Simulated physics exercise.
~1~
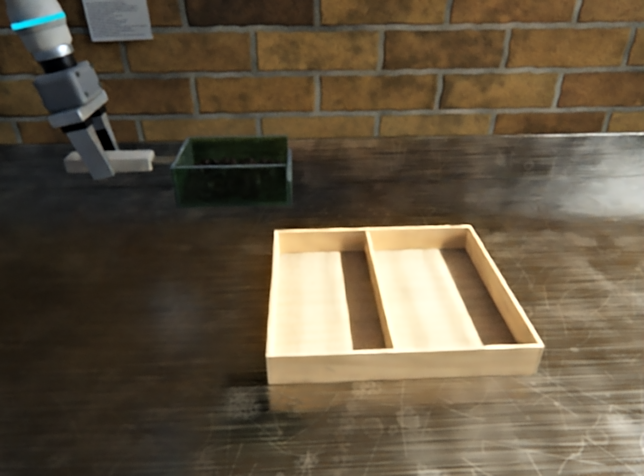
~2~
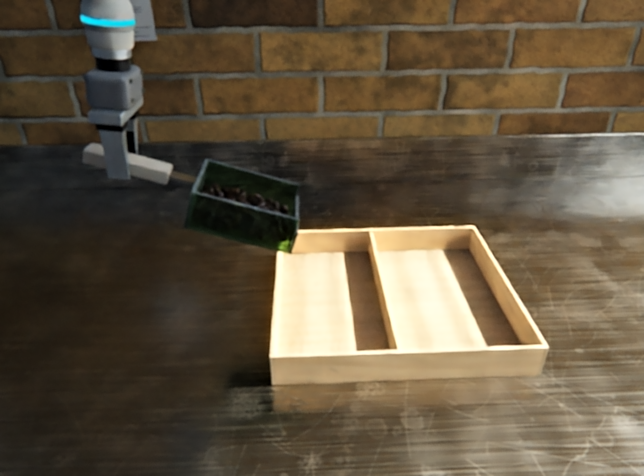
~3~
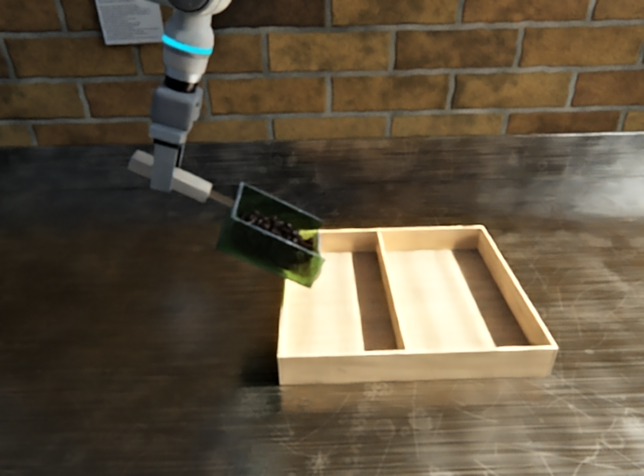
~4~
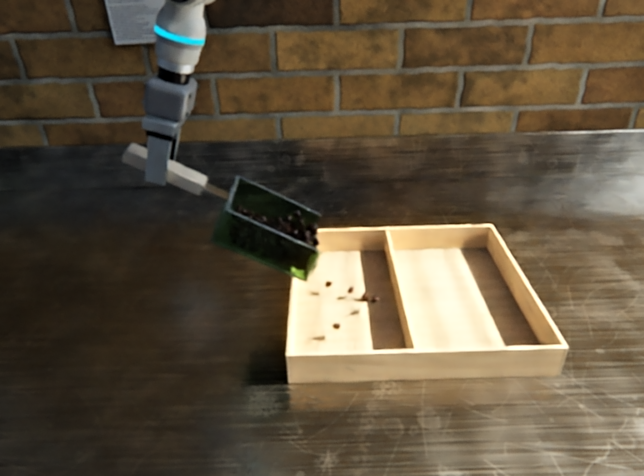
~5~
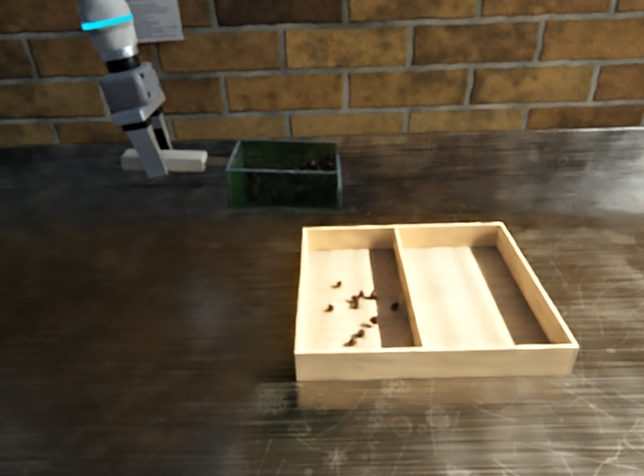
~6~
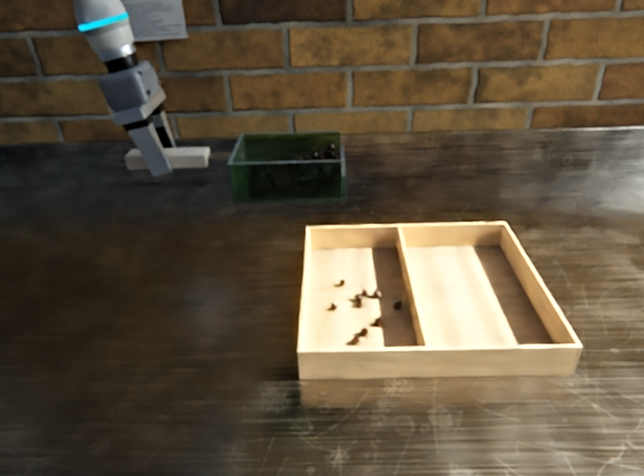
At the start, a robot arm holds a dark green, see-through box level above a dark table, behind and to the left of a divided wooden tray, with a brick wall beyond. The arm carries the box right and lowers it toward the tray, tipping it forward so the dark beans inside show. It tilts further over the tray's left part, and a few beans spill onto the pale floor. The arm then draws the box back up and levels it. It ends with a small scatter of beans in the left part, the right part empty, and beans still in the box.
